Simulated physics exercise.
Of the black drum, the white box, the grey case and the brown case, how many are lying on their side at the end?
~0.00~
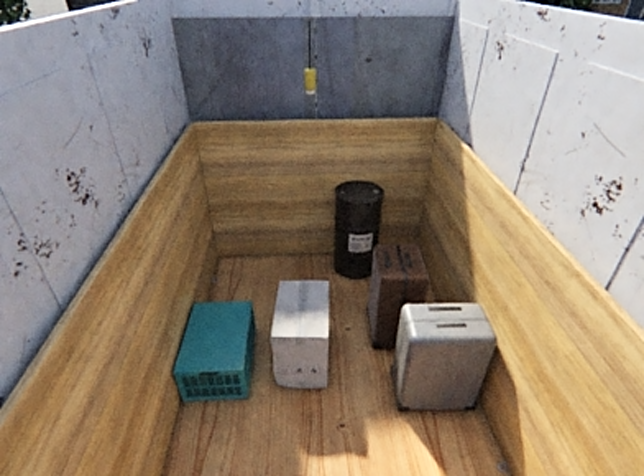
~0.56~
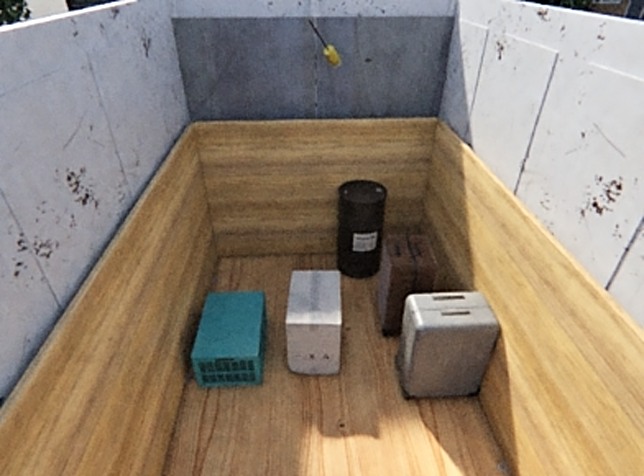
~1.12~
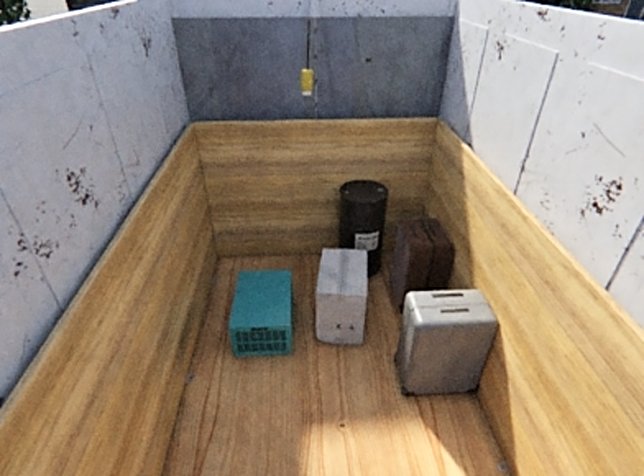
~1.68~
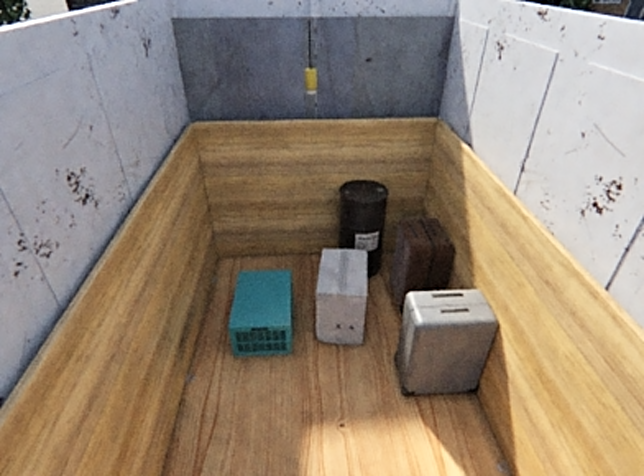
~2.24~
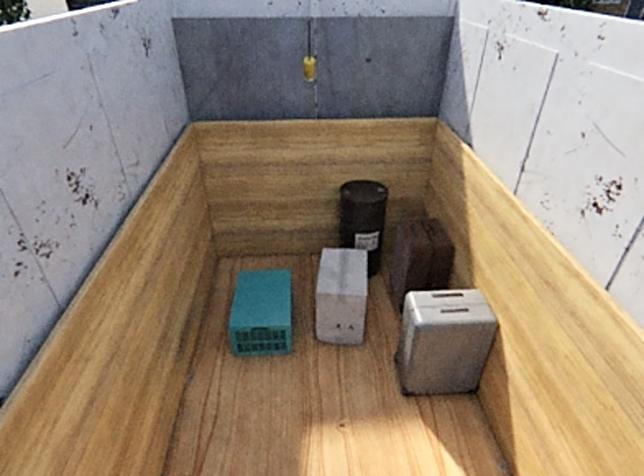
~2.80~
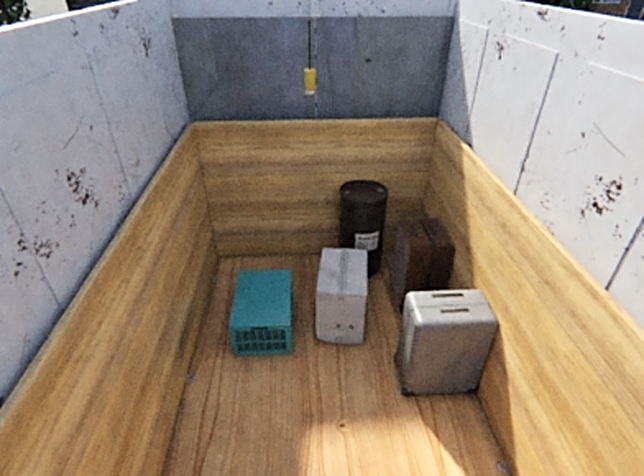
None of them are lying on their side. The drum, the box and both cases are all still upright at the end.
